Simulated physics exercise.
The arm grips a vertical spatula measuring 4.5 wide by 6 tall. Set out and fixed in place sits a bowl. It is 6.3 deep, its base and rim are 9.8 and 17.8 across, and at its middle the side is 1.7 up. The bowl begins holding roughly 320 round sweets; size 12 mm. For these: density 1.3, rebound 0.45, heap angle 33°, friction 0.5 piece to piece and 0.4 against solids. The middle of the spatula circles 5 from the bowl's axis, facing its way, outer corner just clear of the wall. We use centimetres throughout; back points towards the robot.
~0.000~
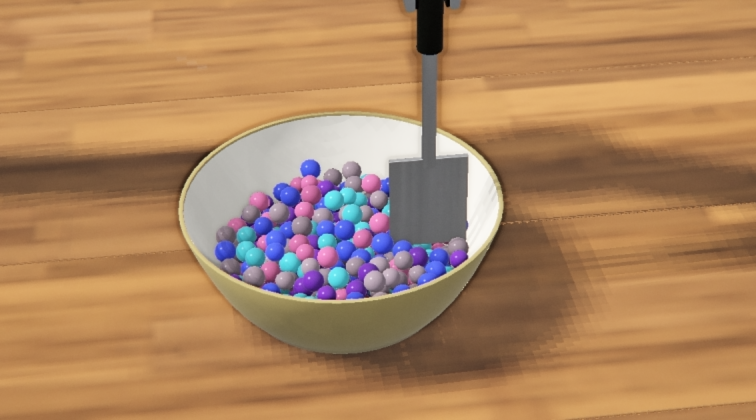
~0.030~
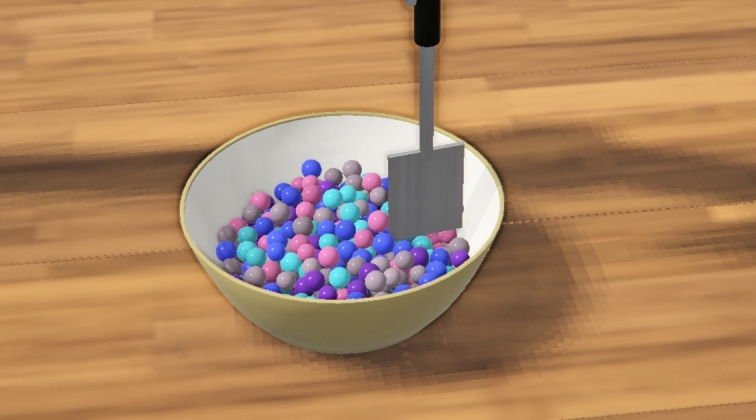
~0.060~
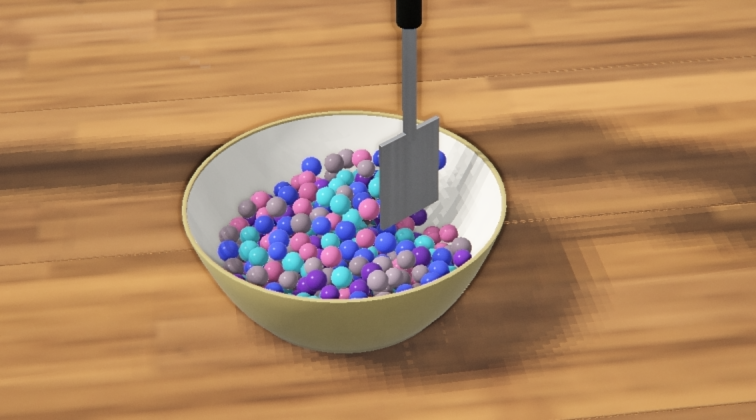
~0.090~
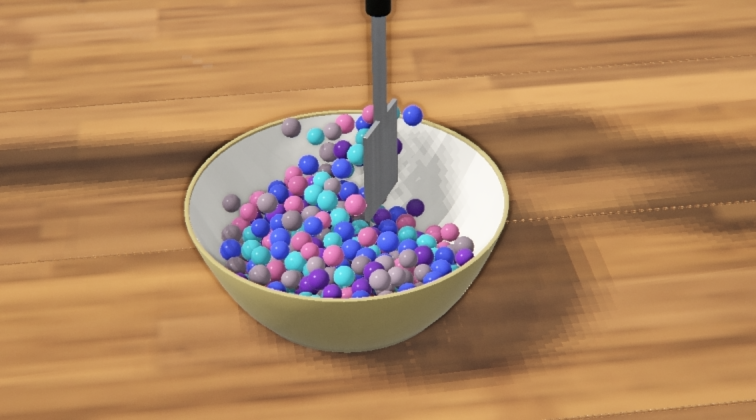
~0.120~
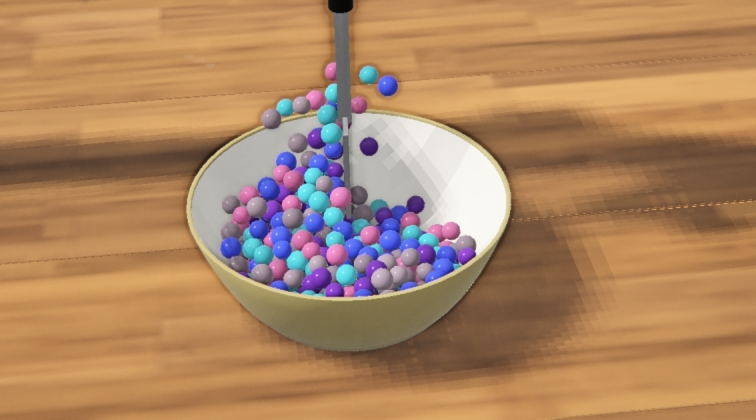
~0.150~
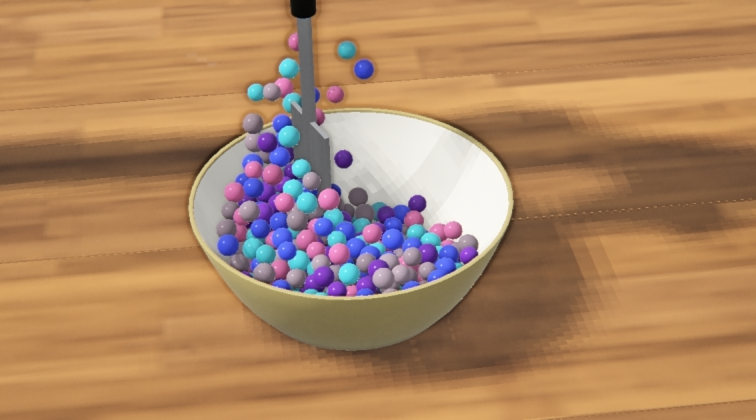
A wide bowl, pale yellow outside and white inside, sits on a light brown wooden surface, seen from above at an angle. It holds small round balls in blue, pink, turquoise, purple and grey, with a flat grey spatula upright at the right. The black-handled spatula sweeps left along the back, turning as it goes, pushing balls into a heap and tossing several above the rim.
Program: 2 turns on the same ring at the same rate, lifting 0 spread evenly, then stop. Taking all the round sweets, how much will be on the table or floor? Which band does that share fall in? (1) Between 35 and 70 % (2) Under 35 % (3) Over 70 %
(1) Between 35 and 70 %.
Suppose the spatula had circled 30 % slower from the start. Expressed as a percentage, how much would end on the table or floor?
Near 30 in a hundred, it would be.
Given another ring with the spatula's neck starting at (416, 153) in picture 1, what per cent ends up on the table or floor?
Close to 50 in a hundred.
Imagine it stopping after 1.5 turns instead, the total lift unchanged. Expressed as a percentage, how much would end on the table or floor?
Roughly 40 percent would end up there.
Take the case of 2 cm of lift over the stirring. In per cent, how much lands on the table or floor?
It comes to some 30 per cent.
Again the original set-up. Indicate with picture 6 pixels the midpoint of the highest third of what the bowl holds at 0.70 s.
Roughly pixel (323, 290).
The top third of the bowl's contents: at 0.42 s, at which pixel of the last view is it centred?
The top third is centred near (452, 201) in the last picture.
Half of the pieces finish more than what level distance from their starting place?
12 centimetres.
By 0.42 s, 348° round, highest piece 10 above the table; 246 in the bowl, 43 on the table or floor, 31 in flight or on the tool.
By 0.70 s, 225° round, highest piece 11 above the table; 196 in the bowl, 109 on the table or floor, 15 in flight or on the tool.
By 1.03 s, 0° round, highest piece 5 above the table; 169 in the bowl, 151 on the table or floor.
By 1.73 s, 0° round, highest piece 5 above the table; 169 in the bowl, 151 on the table or floor.
Final count, 169 in the bowl, 151 on the table or floor. That is 47 % on the table or floor.
